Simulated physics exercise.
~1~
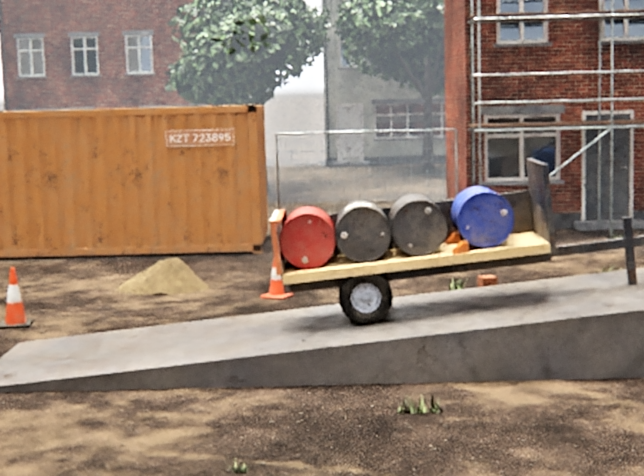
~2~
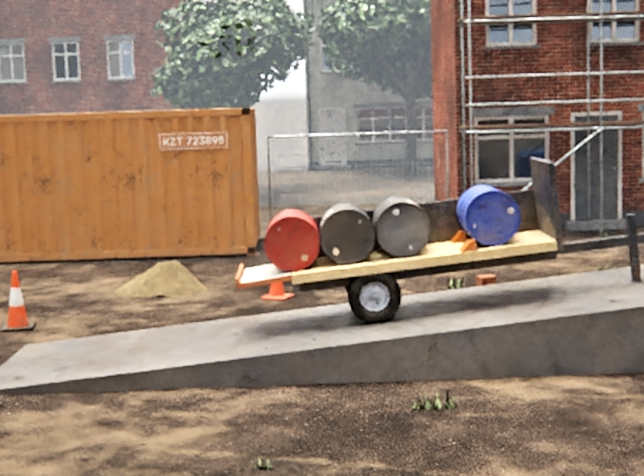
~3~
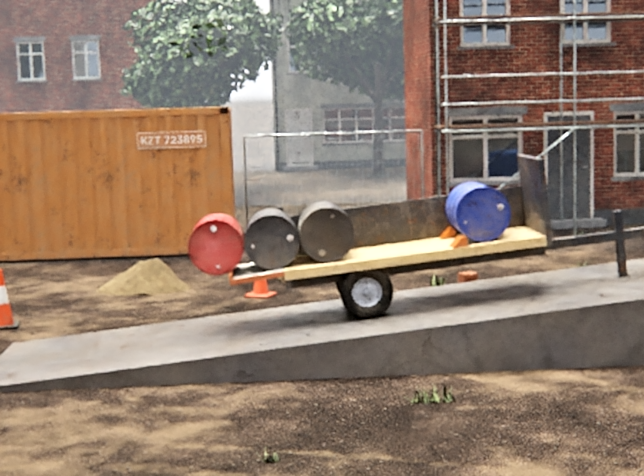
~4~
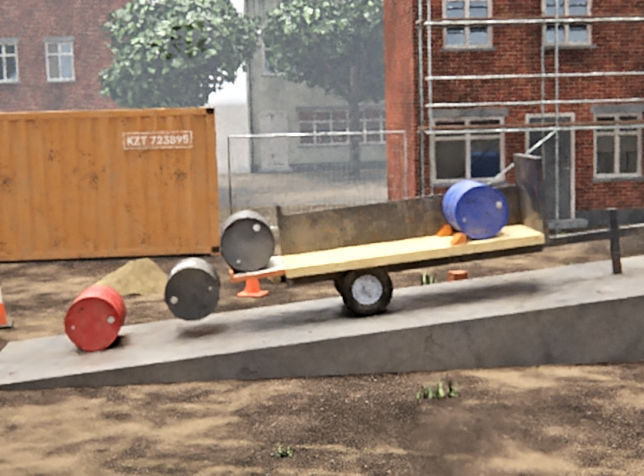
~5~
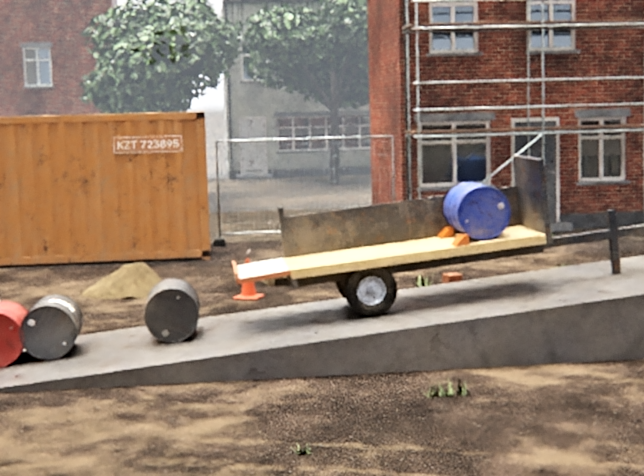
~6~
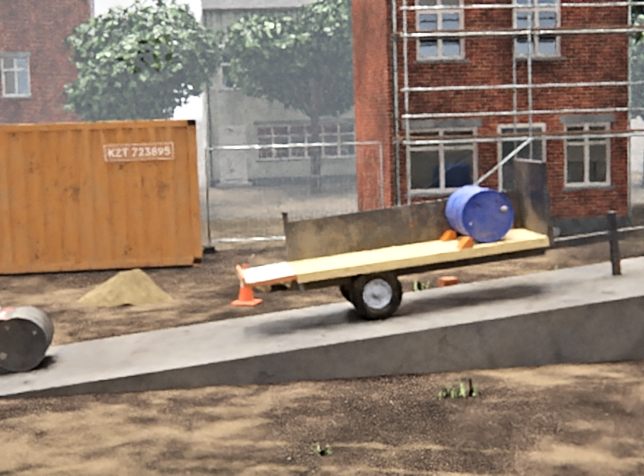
In the video, a trailer carrying a red, two dark and a blue drum stands on a ramp sloping down to the left as its tailgate drops; the red and dark drums roll off the back and down the ramp, while the blue one stays against an orange chock.
